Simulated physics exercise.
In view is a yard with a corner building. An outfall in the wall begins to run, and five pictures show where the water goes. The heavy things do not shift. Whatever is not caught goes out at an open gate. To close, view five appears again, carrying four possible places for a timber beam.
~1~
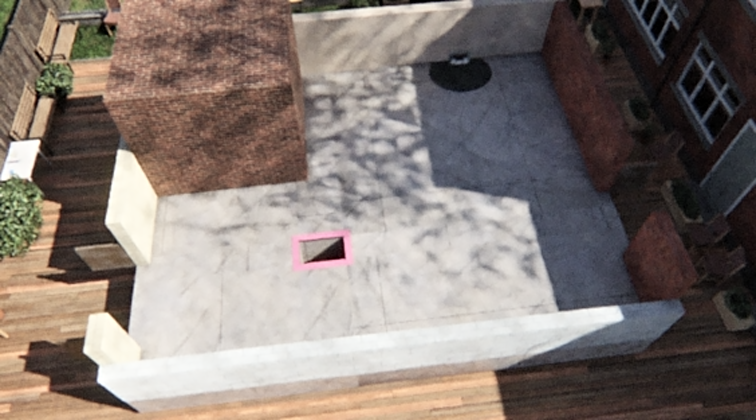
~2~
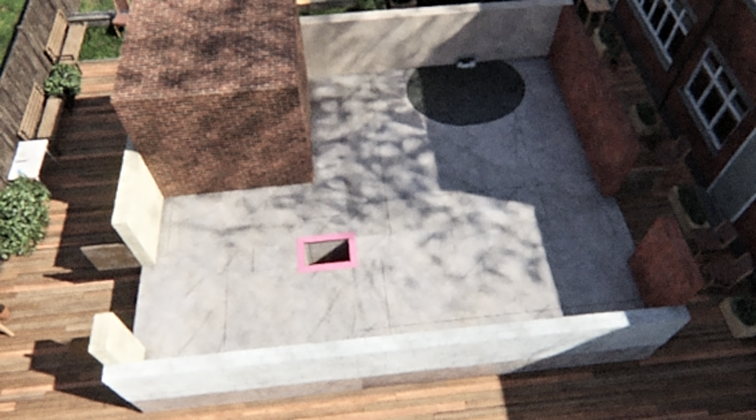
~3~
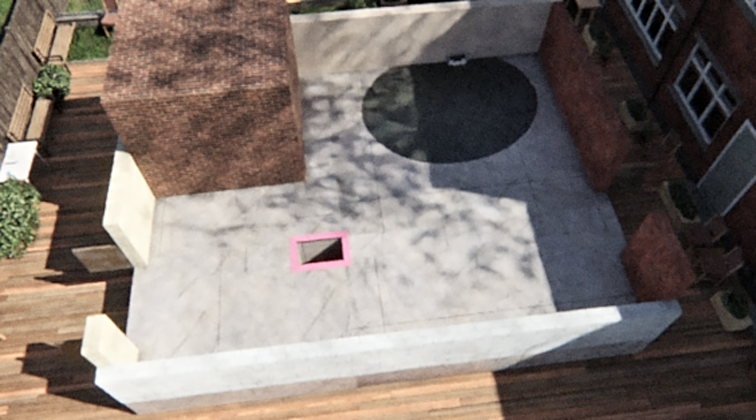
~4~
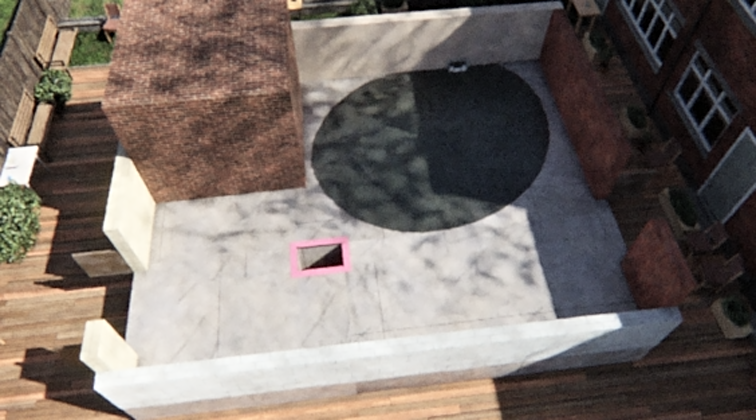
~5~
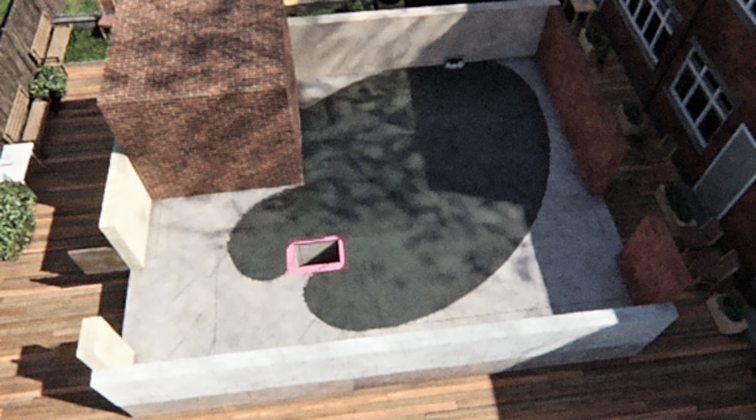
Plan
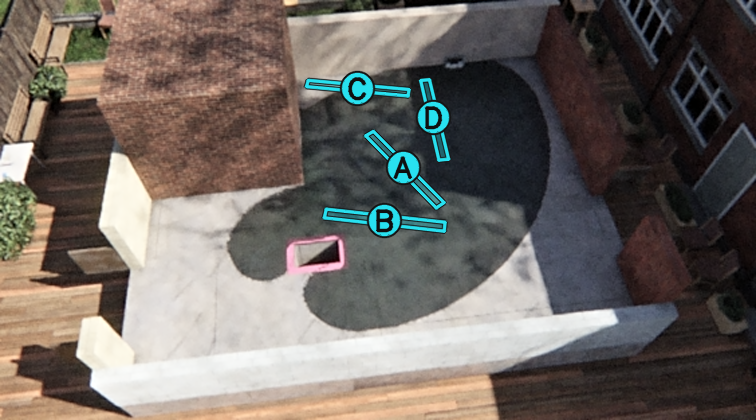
In a walled yard with a brick corner building, a small dark patch of wet appears by an outlet at the far wall. It widens into a large rounded pool, spreading toward the near side and left past the building, then curls around the pink-edged drain, which begins taking water.
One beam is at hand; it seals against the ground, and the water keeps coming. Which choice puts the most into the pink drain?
I would pick place C.
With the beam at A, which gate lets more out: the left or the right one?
The left gate.
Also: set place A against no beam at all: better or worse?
Place A is worse.
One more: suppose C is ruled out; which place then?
A.
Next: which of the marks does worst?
Here it is place B.
On the marked copy, A from (369, 133) to (440, 205); B from (325, 213) to (444, 226); C from (307, 83) to (408, 92); D from (443, 159) to (425, 80).
With A, about 20 % of the stream goes into the pink drain, about 80 % out by the gates.
With B, about 8 % of the stream goes into the pink drain, about 91 % out by the gates.
With C, about 34 % of the stream goes into the pink drain, about 66 % out by the gates.
With D, about 11 % of the stream goes into the pink drain, about 89 % out by the gates.
